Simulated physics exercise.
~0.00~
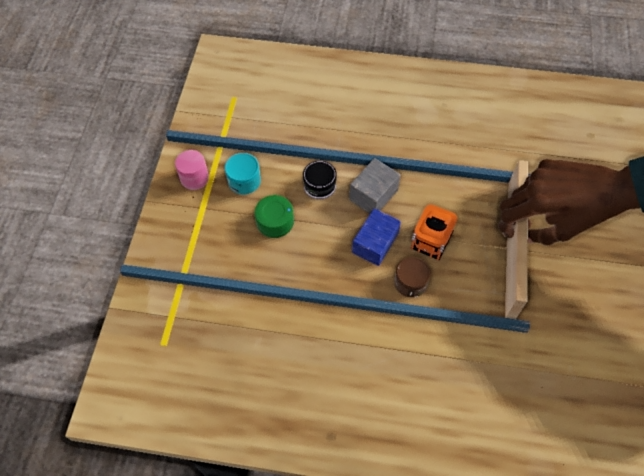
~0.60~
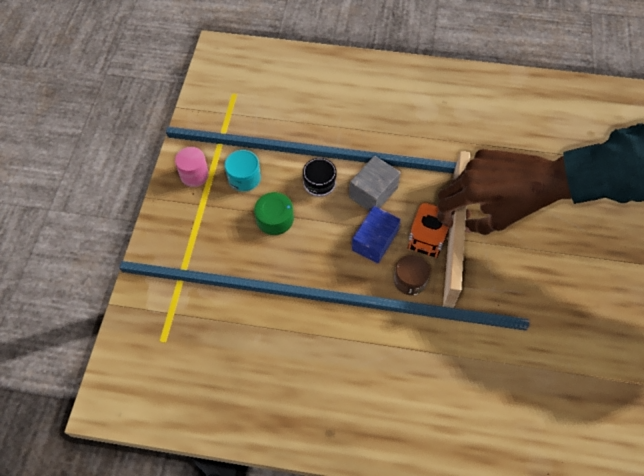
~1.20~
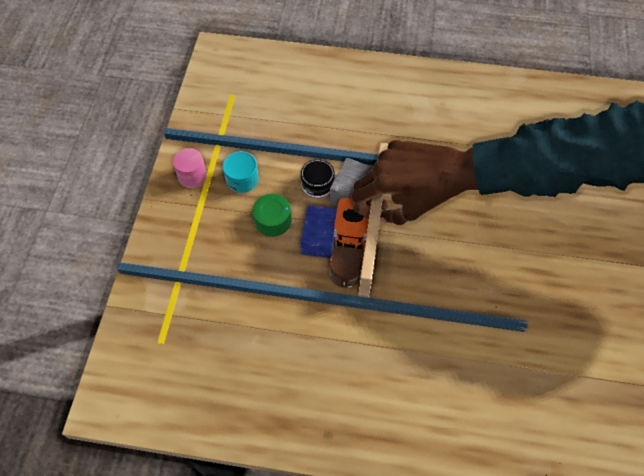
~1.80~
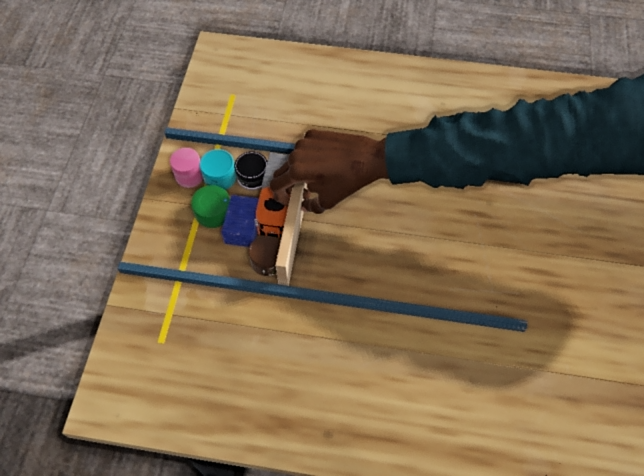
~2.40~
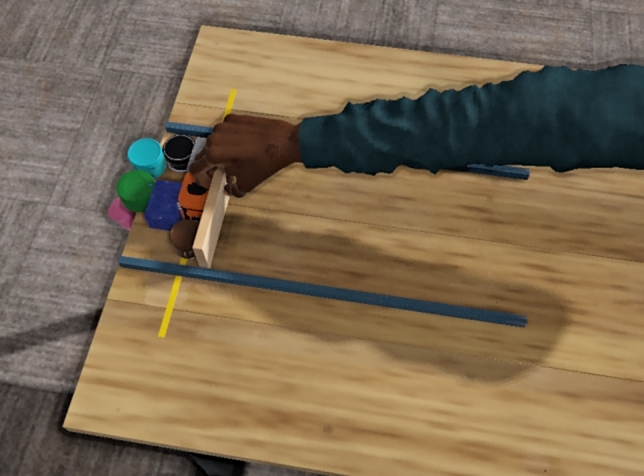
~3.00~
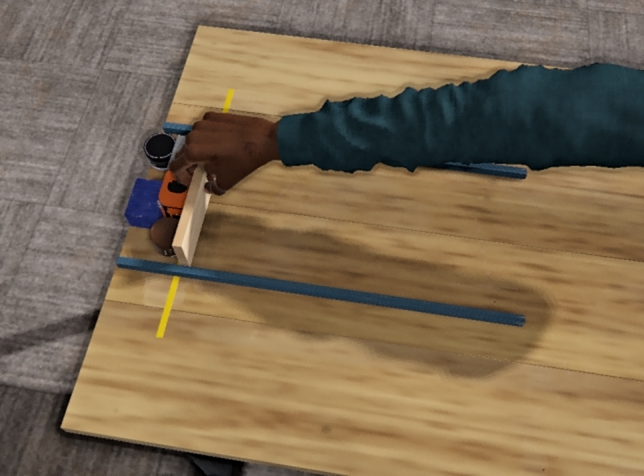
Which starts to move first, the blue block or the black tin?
The blue block starts to move first, and the black tin only begins moving after it.
